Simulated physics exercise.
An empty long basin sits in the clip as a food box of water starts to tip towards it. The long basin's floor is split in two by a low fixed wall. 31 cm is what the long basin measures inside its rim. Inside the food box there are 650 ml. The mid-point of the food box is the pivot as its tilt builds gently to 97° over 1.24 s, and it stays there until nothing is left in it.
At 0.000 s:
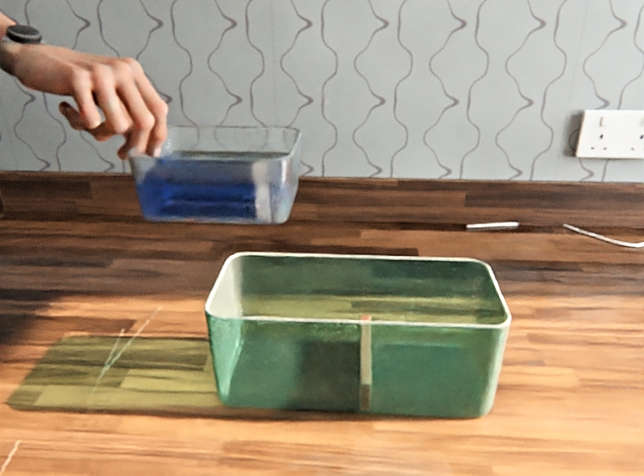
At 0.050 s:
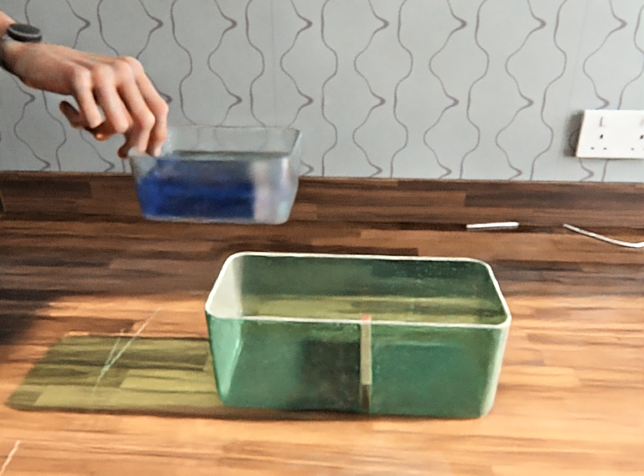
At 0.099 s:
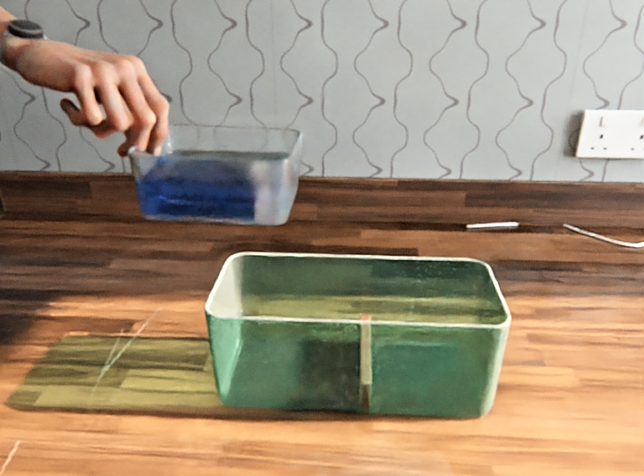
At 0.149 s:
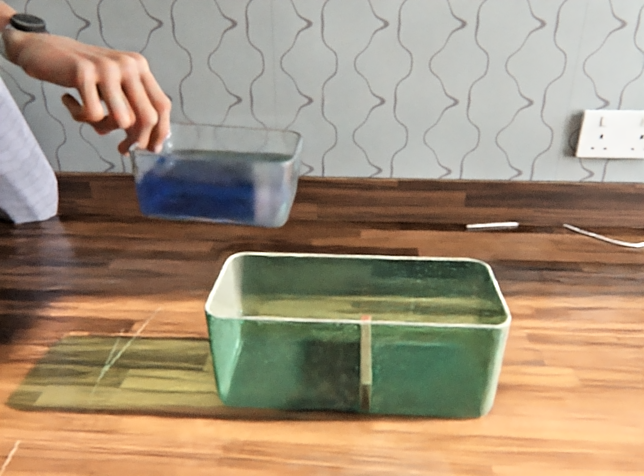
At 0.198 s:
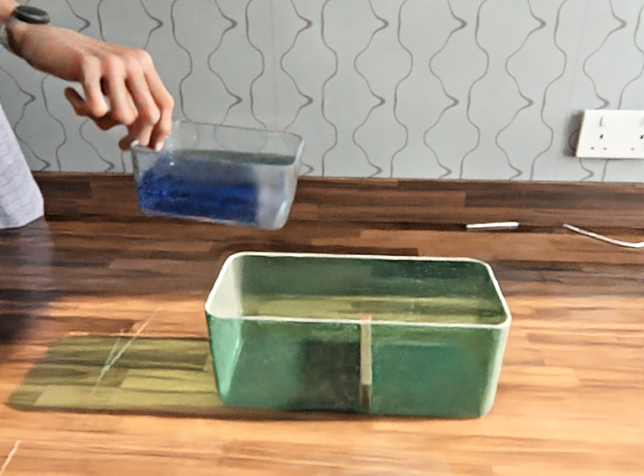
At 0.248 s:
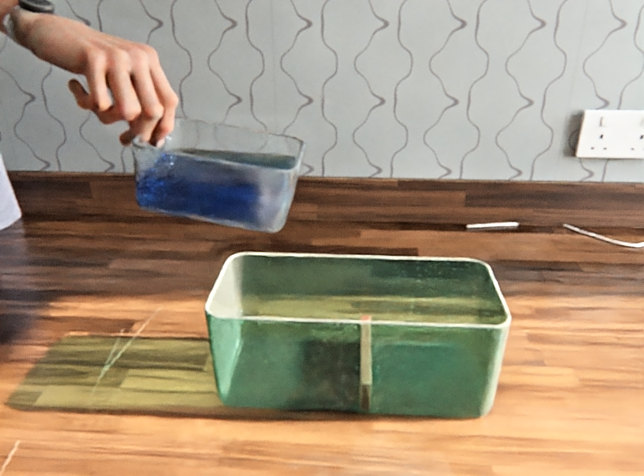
A clear food box of blue water, held by a hand above and behind an empty green basin on a wooden worktop, stayed almost level at first, then tilted slightly, its right side dipping.
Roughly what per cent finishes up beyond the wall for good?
Roughly 30 per cent.
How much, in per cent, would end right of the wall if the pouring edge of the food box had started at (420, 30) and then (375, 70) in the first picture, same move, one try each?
Respectively 70 and 85 %.
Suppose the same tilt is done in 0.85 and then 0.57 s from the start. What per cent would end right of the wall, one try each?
Roughly 20 per cent the first time and 15 per cent the second.
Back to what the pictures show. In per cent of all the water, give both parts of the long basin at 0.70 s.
10 per cent left and 0 right, roughly.
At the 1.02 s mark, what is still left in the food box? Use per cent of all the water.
14 %.
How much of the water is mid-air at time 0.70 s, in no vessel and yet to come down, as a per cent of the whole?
Roughly 32 percent.
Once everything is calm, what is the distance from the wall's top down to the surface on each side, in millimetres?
Left about 18 mm, while the right is about 28 mm.
Then, 0.70 s in, the tilt is 58° and 58 per cent is still to pour, 10 is left of the wall and 0 right of it.
Then, 1.02 s in, the tilt is 90° and 14 per cent is still to pour, 48 is left of the wall and 29 right of it.
Then, 1.37 s in, the tilt is 97° and 2 per cent is still to pour, 66 is left of the wall and 30 right of it.
Then, 1.74 s in, the tilt is 97° and 0 per cent is still to pour, 68 is left of the wall and 30 right of it.
Finally, 68 per cent lies left of the wall, 30 right of it and 2 outside.
